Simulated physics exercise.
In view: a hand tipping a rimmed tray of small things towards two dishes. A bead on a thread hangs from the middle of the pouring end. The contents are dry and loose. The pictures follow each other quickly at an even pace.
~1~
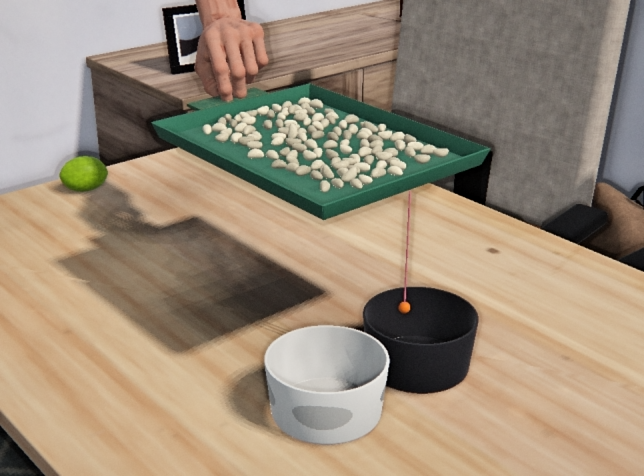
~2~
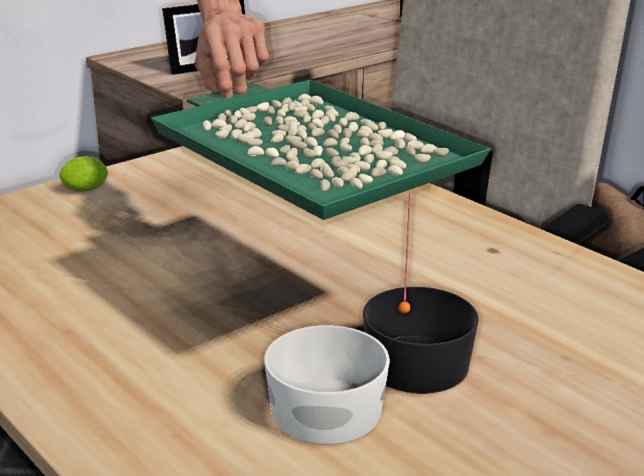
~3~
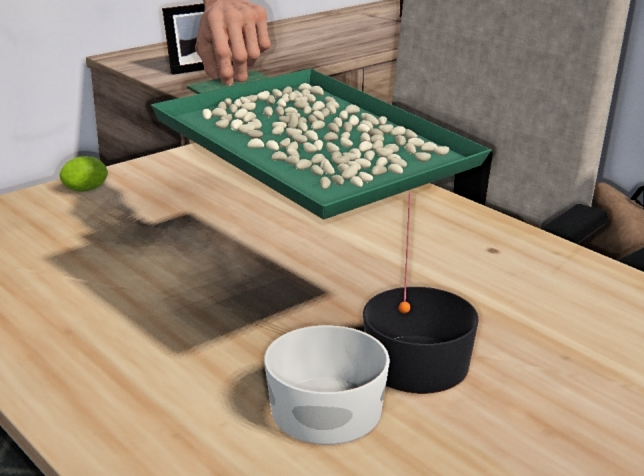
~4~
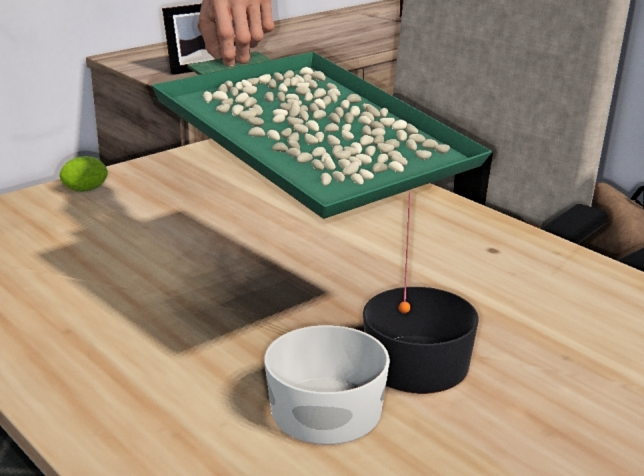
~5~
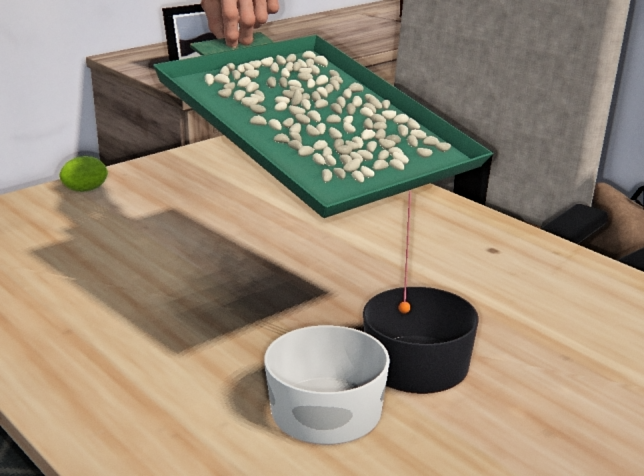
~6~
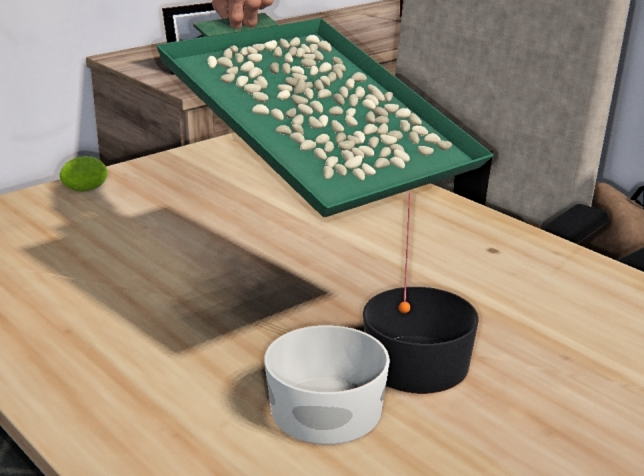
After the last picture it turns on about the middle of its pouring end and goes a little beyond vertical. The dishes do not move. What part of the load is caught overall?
In the dishes lies under half of it.
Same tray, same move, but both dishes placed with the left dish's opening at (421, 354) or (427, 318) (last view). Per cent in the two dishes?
Near 90 % and 50 %.
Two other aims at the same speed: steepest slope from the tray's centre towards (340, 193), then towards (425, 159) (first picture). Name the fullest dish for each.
First the dish on the left, then the right dish.
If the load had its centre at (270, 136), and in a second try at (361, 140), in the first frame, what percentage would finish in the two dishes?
Near 30 % and 20 %.
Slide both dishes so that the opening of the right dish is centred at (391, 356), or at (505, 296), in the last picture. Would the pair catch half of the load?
First less than half, then over half.
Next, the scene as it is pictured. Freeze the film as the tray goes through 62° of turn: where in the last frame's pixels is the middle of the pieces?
Near (426, 161).
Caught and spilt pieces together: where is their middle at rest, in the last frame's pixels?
Close to (461, 389).
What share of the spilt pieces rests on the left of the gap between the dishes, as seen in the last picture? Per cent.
Near 10 %.
Soon, tray tipped steeply; nearly all on the tray; a small part in the air.
A while on, tray tipped right over; about a quarter on the tray; about a quarter in the right dish; about a third outside both; about a quarter in the air.
Towards the end, tray tipped past a quarter turn; a stray few in the left dish; about a quarter in the right dish; about two thirds outside both.
Finally, tray tipped past a quarter turn; a stray few in the left dish; about a quarter in the right dish; about two thirds outside both.
